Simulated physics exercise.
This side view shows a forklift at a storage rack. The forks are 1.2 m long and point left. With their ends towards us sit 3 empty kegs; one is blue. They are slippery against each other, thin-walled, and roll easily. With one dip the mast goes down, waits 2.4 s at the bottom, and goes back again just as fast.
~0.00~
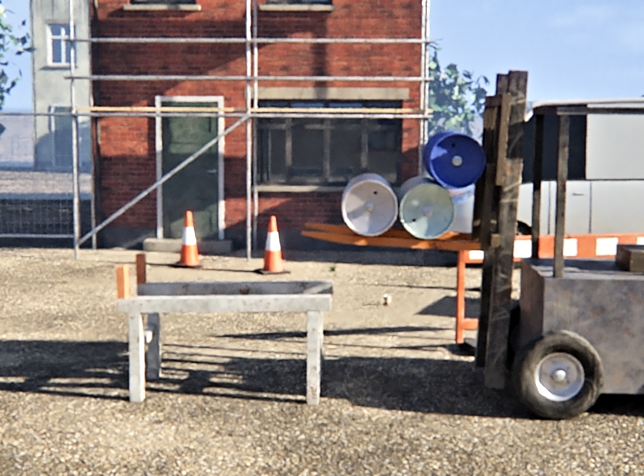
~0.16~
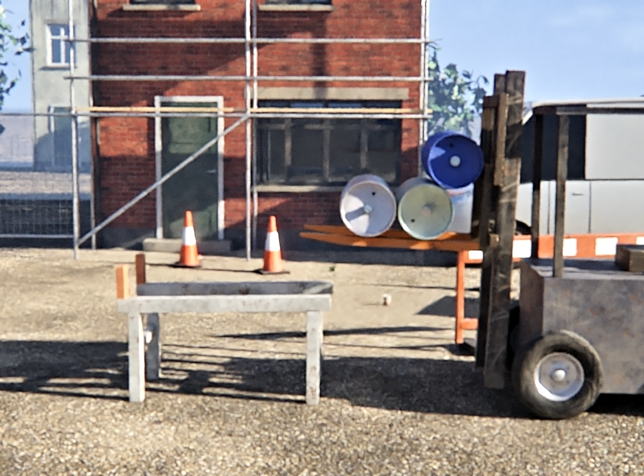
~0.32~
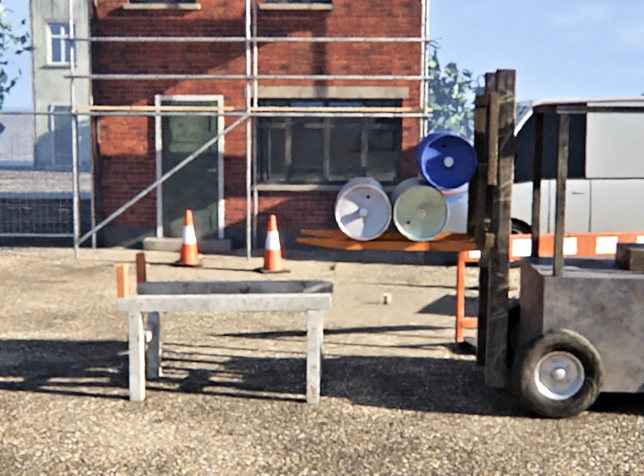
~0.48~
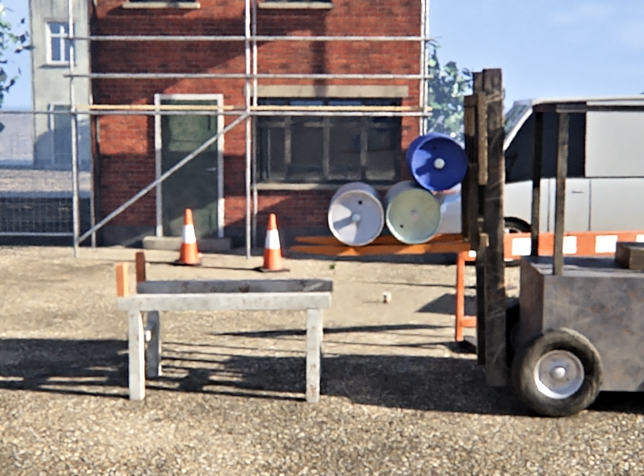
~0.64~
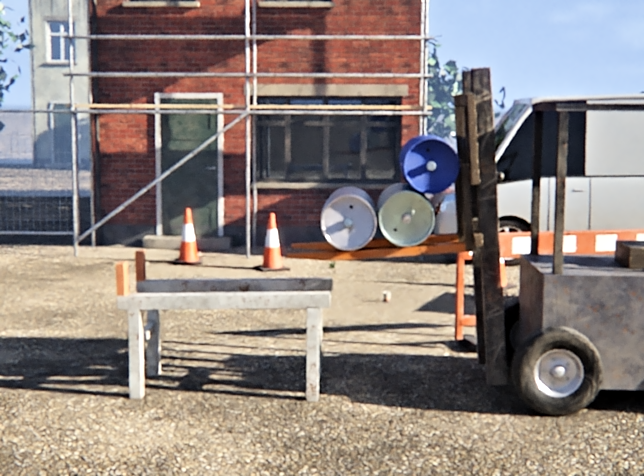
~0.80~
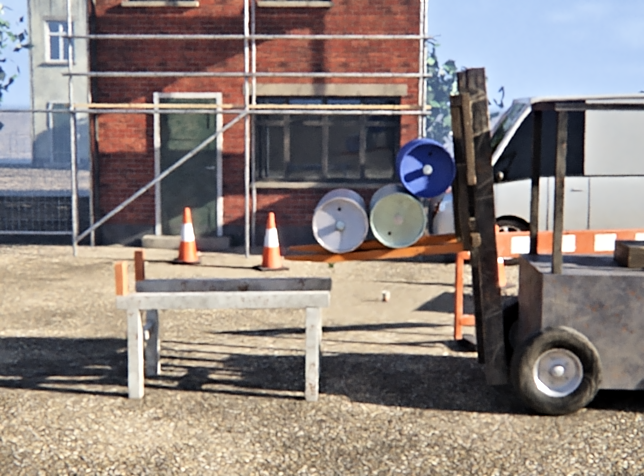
Three kegs, one blue, shifting slightly left on a forklift's forks as its mast tilts forward and the fork tips dip.
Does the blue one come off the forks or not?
Outcome for blue: It ends up off the lift.
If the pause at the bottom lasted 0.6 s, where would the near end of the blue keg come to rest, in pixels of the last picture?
(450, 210), roughly.
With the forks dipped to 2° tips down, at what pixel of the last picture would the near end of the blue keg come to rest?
It would finish close to (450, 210) in the last picture.
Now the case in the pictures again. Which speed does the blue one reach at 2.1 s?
0.3 m/s, roughly.
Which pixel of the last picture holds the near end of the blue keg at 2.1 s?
Roughly at (416, 219) in the last picture.
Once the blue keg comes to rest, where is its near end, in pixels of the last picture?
Near pixel (266, 266).
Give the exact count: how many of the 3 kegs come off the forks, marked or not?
Counted up, it is 3.
After 2.1 s, blue is on the forks, 95 cm from the tips, rolling left; 2 gone from the forks.
After 3.8 s, blue is on the rack, 115 cm from the rack's far end, rolling left; 3 gone from the forks.
At rest (10.2 s), blue is on the rack, 105 cm from the rack's far end; 3 gone from the forks.
